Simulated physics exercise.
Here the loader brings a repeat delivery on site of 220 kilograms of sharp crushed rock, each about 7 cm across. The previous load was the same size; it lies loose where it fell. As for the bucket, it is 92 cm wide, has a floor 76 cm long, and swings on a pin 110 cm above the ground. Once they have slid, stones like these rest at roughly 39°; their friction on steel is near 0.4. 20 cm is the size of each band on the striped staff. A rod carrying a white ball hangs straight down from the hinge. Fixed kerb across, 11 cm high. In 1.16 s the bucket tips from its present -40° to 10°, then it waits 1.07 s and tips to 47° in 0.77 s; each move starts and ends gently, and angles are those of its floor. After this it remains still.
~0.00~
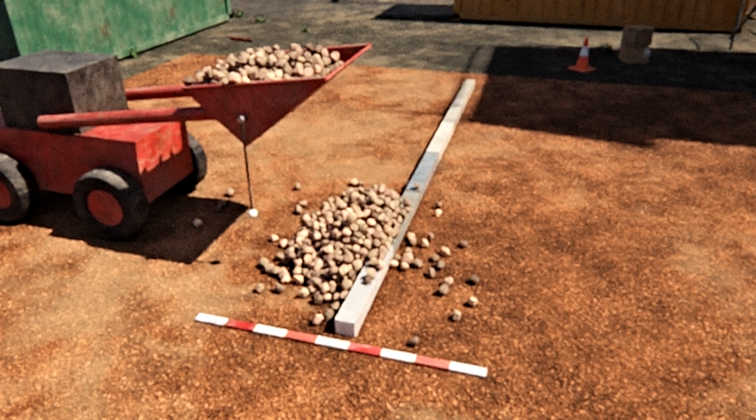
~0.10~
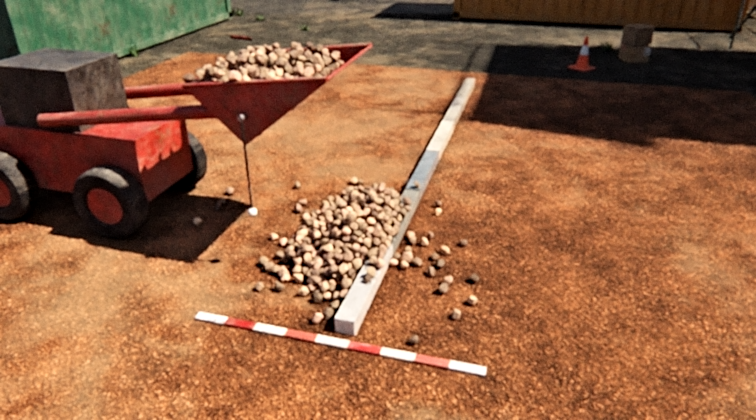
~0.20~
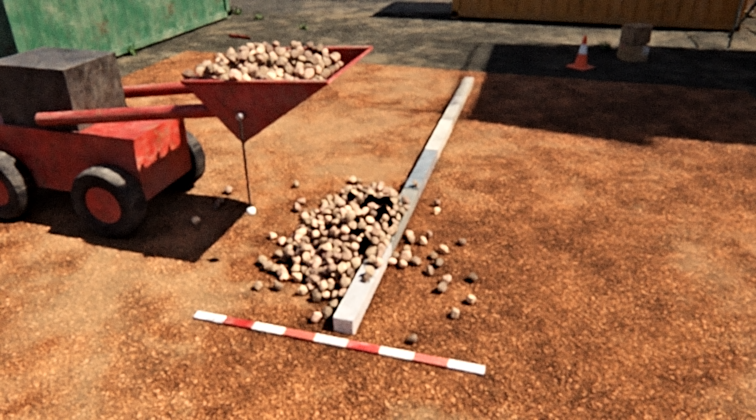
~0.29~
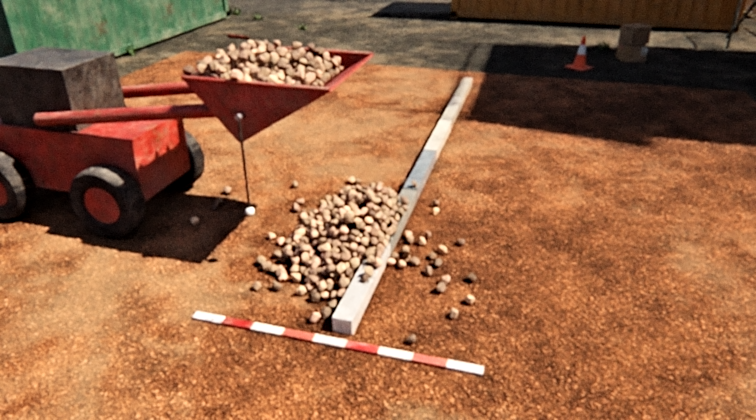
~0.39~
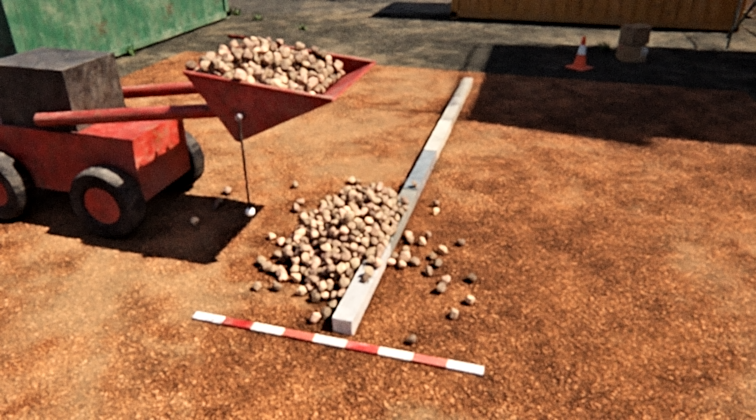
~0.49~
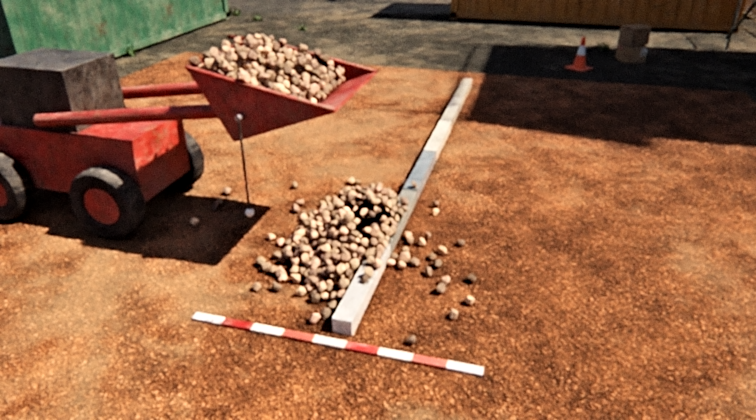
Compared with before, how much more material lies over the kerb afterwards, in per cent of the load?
Some 25 per cent of a load more.
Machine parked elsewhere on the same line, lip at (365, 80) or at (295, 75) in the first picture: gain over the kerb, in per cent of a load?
Near 75 in a hundred, then near 0 in a hundred.
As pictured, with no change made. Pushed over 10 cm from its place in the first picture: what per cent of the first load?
Some 5 percent, give or take.
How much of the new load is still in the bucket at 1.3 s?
Close to 100 in a hundred is still held.
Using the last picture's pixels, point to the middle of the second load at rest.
The middle lies near (355, 226) in the last picture.
After 0.9 s the floor is at 2°; in per cent of one load, 100 in the bucket, 96 on this side of the kerb, 4 over the kerb; the foremost stones are at (450, 285).
After 1.3 s the floor is at 10°; in per cent of one load, 99 in the bucket, 97 on this side of the kerb, 4 over the kerb; the foremost stones are at (450, 285).
After 3.5 s the floor is at 47°; in per cent of one load, 0 in the bucket, 181 on this side of the kerb, 20 over the kerb; the foremost stones are at (455, 275).
After 5.9 s the floor is at 47°; in per cent of one load, 0 in the bucket, 172 on this side of the kerb, 29 over the kerb; the foremost stones are at (485, 263). Net gain over the kerb, 25.
